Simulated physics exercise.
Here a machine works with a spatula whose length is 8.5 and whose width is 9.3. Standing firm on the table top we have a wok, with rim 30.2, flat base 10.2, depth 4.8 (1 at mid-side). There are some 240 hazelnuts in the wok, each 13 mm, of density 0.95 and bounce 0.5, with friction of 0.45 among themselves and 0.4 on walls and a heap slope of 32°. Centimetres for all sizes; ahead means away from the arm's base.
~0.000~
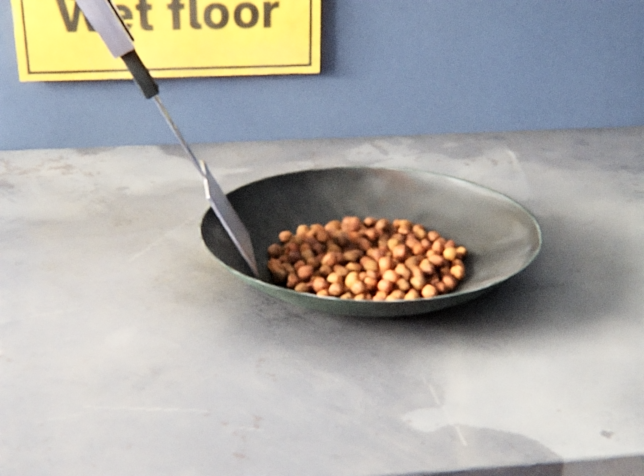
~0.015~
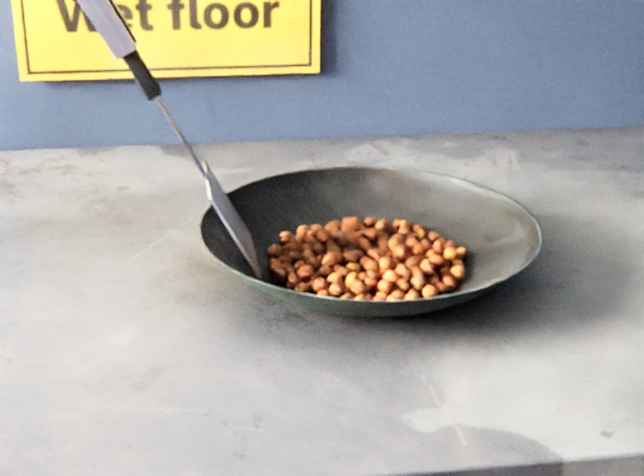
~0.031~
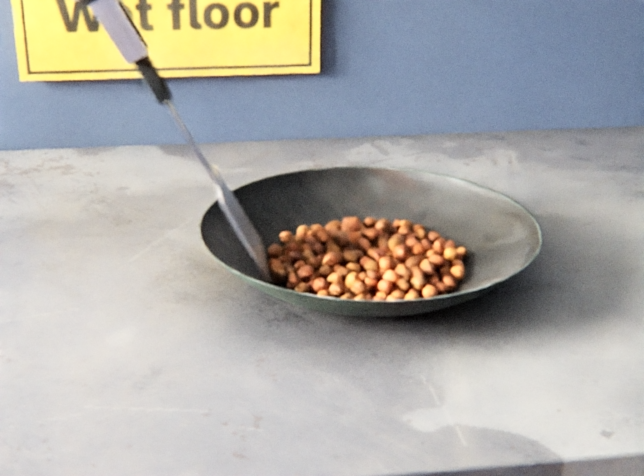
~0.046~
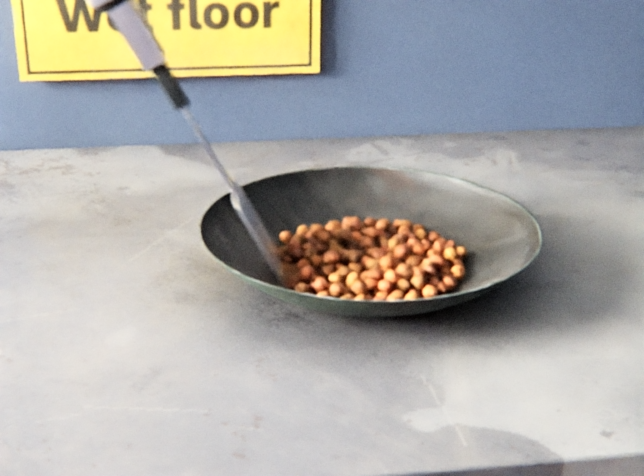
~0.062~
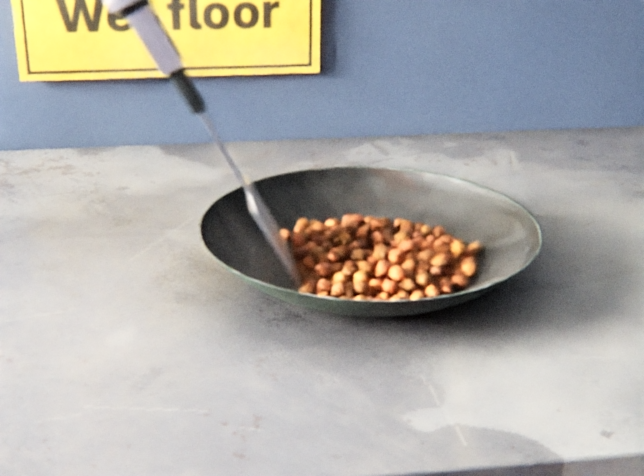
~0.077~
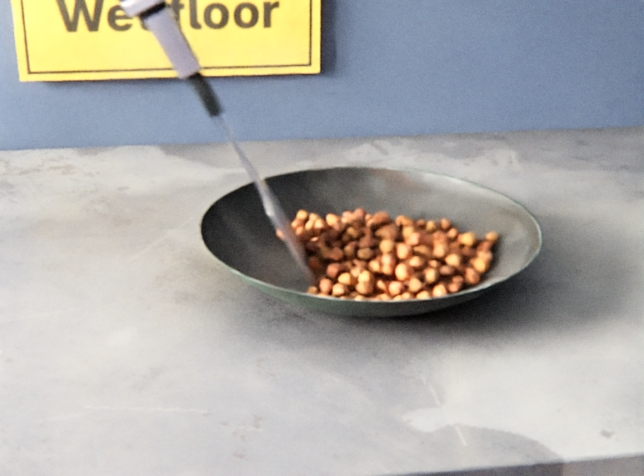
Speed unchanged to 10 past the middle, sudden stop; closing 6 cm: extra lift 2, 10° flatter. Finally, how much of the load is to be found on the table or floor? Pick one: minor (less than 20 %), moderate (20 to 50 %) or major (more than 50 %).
Moderate.
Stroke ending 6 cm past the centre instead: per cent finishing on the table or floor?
Then roughly 5 percent would finish on the table or floor.
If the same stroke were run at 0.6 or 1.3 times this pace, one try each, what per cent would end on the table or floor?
Around 10 per cent, then around 40 per cent, would end on the table or floor.
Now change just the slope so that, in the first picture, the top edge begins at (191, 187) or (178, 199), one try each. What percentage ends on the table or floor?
Some 30 per cent, then some 25 per cent.
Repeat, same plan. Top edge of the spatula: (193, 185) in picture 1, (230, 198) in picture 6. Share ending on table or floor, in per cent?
My guess would be close to 15 per cent.
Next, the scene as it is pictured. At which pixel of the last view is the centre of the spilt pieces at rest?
(636, 254) or thereabouts.
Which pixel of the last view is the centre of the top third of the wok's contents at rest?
Centre: Roughly (465, 252).
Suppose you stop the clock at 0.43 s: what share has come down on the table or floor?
My estimate is roughly 25 %.
By 0.14 s, sloping 62°, highest piece 6 above the table; 240 in the wok.
By 0.20 s, sloping 59°, highest piece 6 above the table; 238 in the wok, 2 on the blade or in flight.
By 0.43 s, sloping 52°, highest piece 6 above the table; 176 in the wok, 59 on the table or floor, 5 on the blade or in flight.
By 1.48 s, sloping 52°, highest piece 6 above the table; 176 in the wok, 64 on the table or floor.
Final count, 176 in the wok, 64 on the table or floor. That is 27 % on the table or floor.
